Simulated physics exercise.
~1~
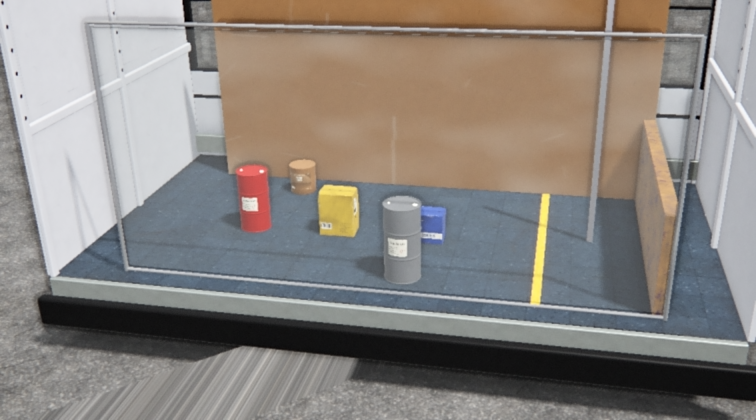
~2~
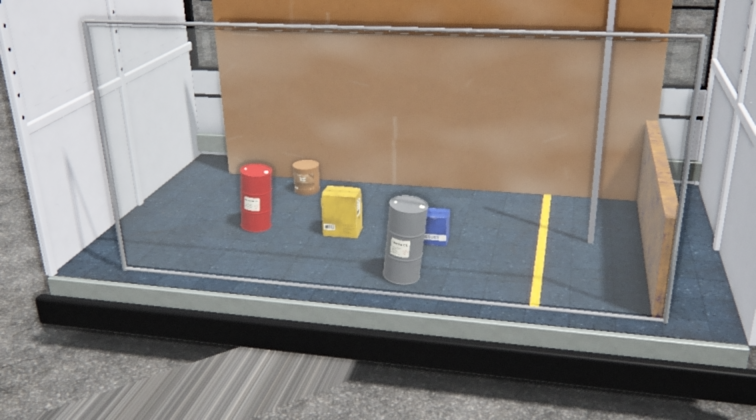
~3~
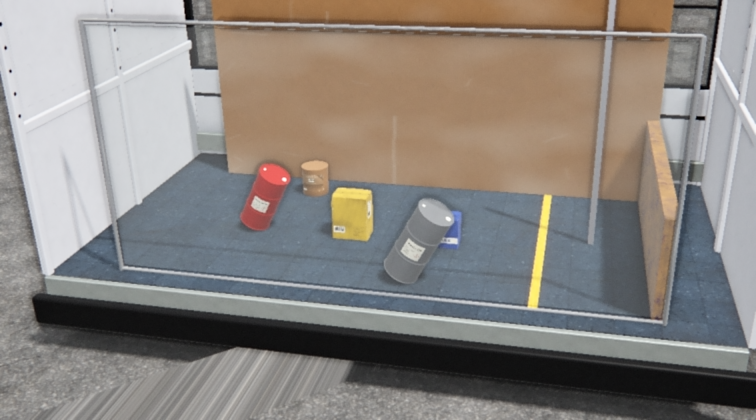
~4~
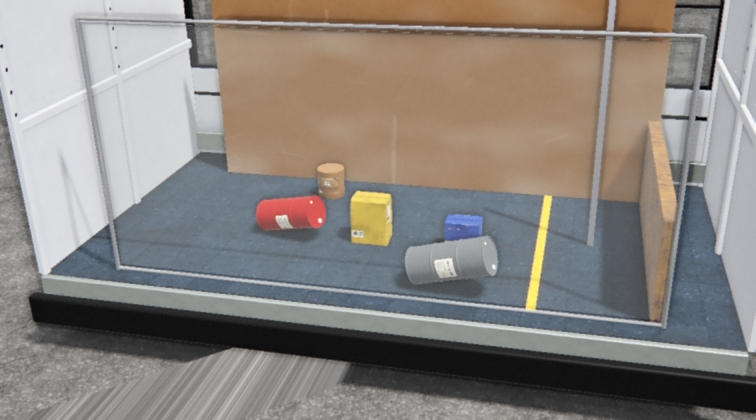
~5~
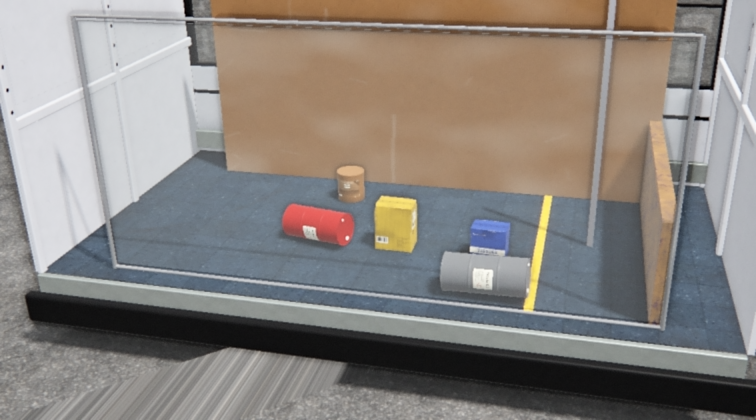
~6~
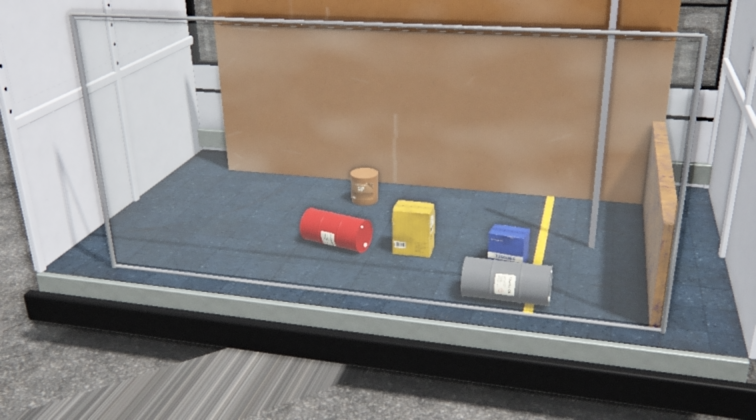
A grey drum and a red drum stand upright on the dark blue floor of an open-sided bay, seen from outside and slightly above. A brown bucket sits behind, a yellow pack stands between the drums, and a blue carton is partly hidden behind the grey one, with a yellow line to the right. At first everything barely shifts, then both drums lean right and topple onto their sides. All the items slide right, the pack and carton staying upright. The grey drum ends lying across the line's near end in view, its middle still short of it.
